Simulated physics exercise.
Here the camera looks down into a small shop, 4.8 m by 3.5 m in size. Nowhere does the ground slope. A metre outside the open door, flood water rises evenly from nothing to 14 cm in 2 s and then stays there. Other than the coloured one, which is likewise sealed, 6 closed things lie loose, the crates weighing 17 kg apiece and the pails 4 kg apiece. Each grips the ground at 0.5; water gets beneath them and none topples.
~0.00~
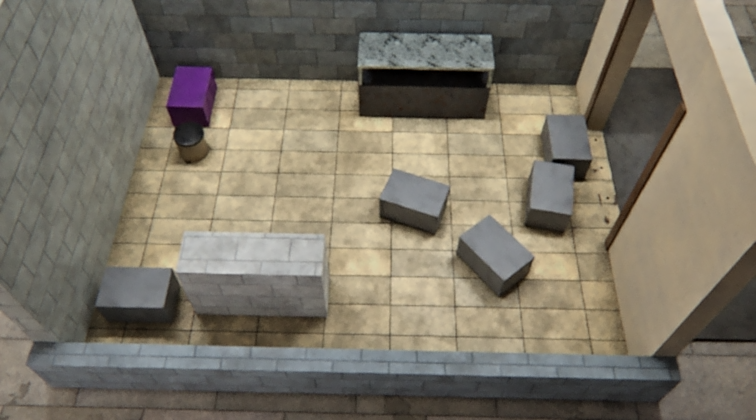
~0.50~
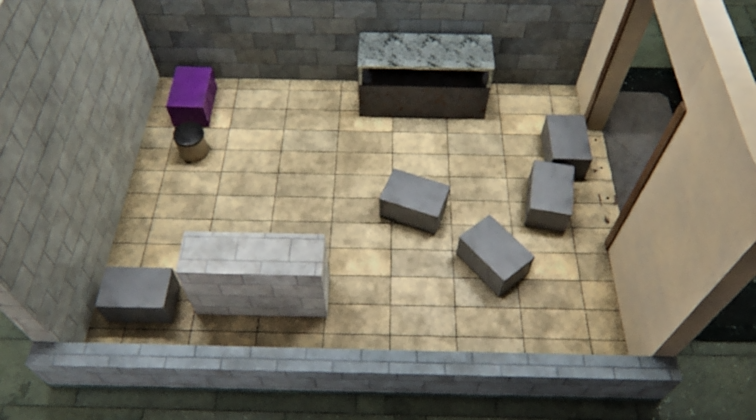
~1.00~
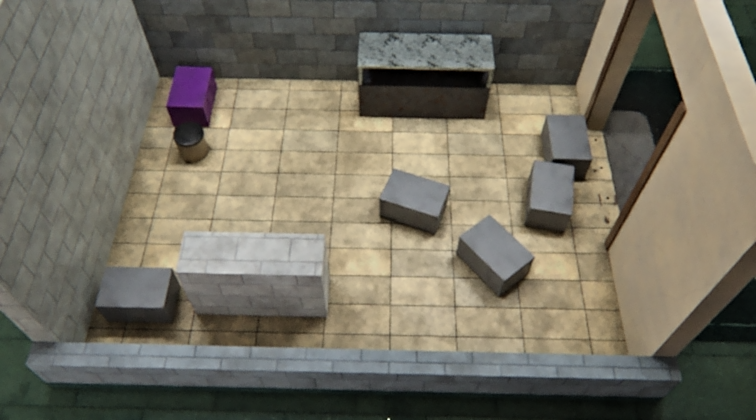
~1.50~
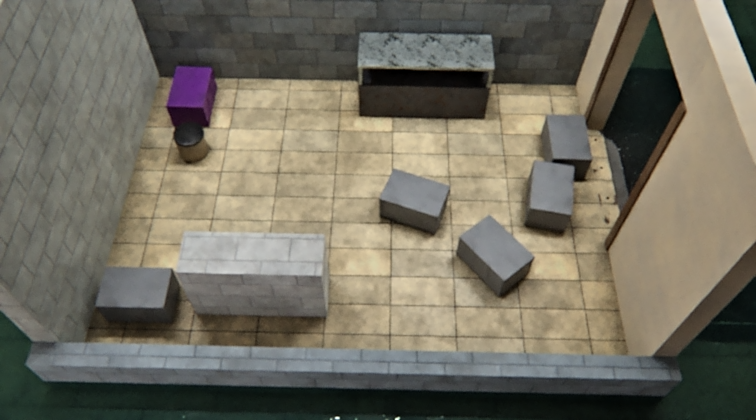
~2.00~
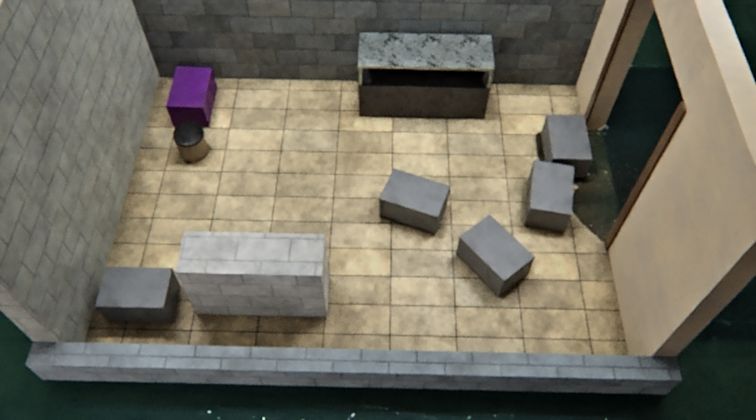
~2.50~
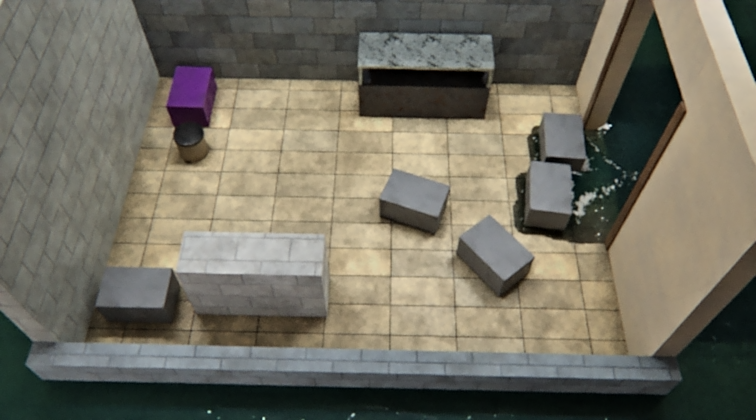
Dark green water spreads over the ground outside a small tiled shop, then enters through the open doorway on the right and surrounds two grey boxes near it, while the purple crate and other objects show little or no movement.
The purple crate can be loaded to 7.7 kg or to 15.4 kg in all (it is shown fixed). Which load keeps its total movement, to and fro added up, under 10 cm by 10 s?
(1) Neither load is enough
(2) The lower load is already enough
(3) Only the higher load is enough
Only the higher load is enough (3).
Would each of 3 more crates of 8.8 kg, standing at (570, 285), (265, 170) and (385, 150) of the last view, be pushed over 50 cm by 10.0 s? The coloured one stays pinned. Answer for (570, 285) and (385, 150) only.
Order as asked: Goes beyond / goes beyond.
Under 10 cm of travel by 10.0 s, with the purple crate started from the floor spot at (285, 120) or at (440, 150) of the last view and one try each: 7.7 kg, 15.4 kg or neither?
Taking them in turn, only the heavier mass keeps it, and neither mass keeps it.
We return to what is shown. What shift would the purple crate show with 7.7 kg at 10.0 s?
About 30 cm.
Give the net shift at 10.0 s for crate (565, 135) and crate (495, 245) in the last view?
They sit 150 cm and 80 cm away, in the order given.
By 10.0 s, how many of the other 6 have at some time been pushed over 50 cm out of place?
3.
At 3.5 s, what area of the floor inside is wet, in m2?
3.5 m2.
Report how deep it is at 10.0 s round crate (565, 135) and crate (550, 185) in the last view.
I'd estimate 7 cm for the first and 6 cm for the second.
After 3.5 s the purple crate would be 0 cm from its start with 7.7 kg and 0 cm from its start with 15.4 kg; 0 cm of water round it then.
After 4.5 s the purple crate would be 0 cm from its start with 7.7 kg and 0 cm from its start with 15.4 kg; 0 cm of water round it then.
After 7.0 s the purple crate would be 0 cm from its start with 7.7 kg and 0 cm from its start with 15.4 kg; 3 cm of water round it then.
After 10.0 s the purple crate would be 30 cm from its start with 7.7 kg and 0 cm from its start with 15.4 kg; 5 cm of water round it then.
